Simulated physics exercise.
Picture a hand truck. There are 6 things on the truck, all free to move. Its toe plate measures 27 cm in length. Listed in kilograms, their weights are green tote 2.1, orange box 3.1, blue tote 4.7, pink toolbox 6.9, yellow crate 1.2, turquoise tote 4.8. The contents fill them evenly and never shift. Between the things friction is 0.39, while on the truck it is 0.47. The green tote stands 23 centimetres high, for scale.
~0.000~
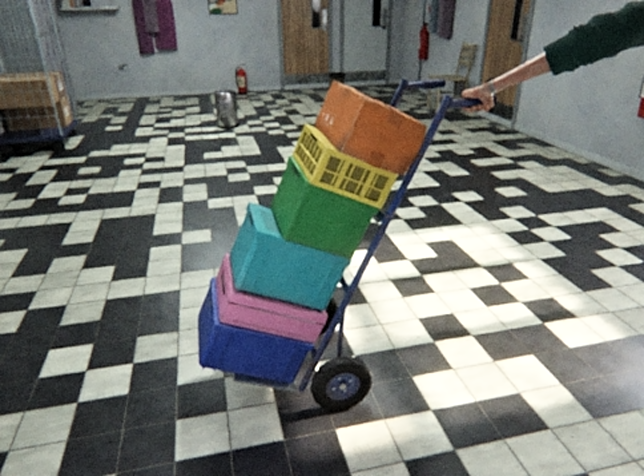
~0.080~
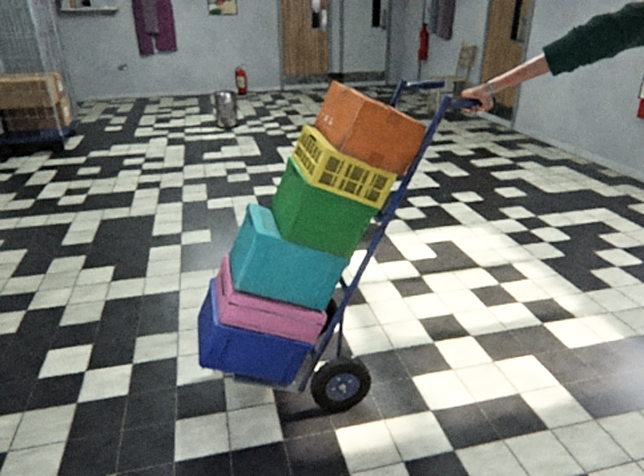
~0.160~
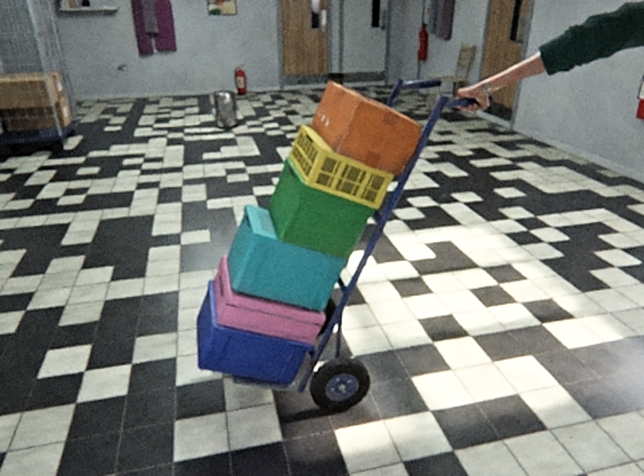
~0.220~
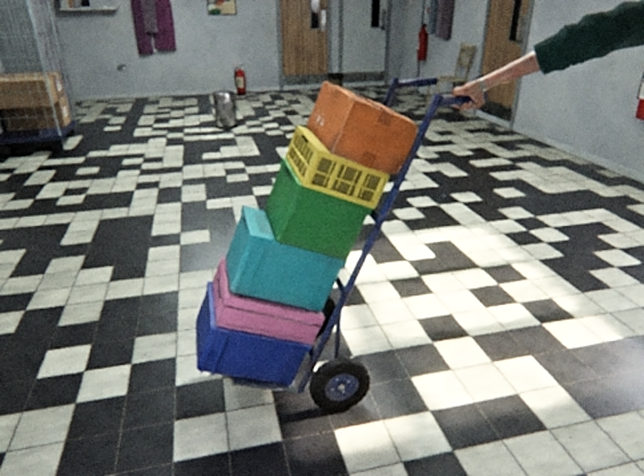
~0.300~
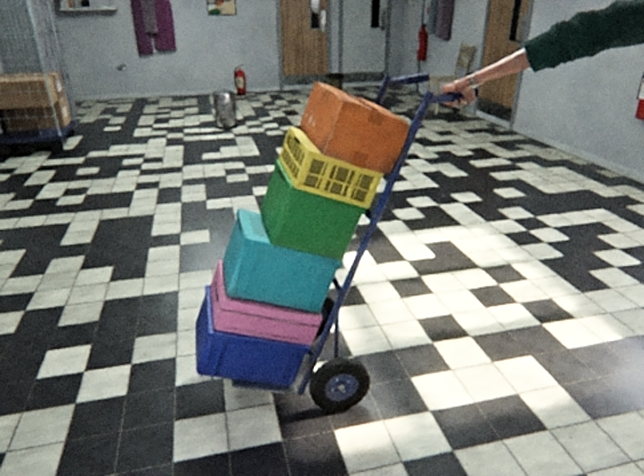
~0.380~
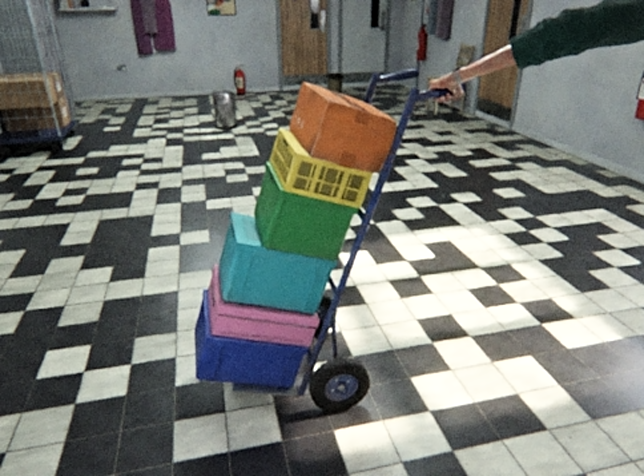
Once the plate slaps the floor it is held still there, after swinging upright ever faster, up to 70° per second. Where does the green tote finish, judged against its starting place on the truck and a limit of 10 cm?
It finishes inside the limit.
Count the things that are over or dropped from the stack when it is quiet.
Count: 0.
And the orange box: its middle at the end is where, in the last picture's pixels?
Close to pixel (226, 143) in the final view.
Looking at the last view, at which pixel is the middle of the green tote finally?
Close to (237, 234).
Around 0.88 s, truck upright; green tote tipped 5° against what carries it near (227, 233); orange box tipped 5° against what carries it; yellow crate tipped 5° against what carries it.
Around 1.08 s, truck upright; green tote tipped 5° against what carries it near (219, 235); orange box tipped 5° against what carries it; yellow crate tipped 5° against what carries it.
Finally (2.1 s), all 6 still in place (within 10 cm). In the last view, green tote near (237, 234).
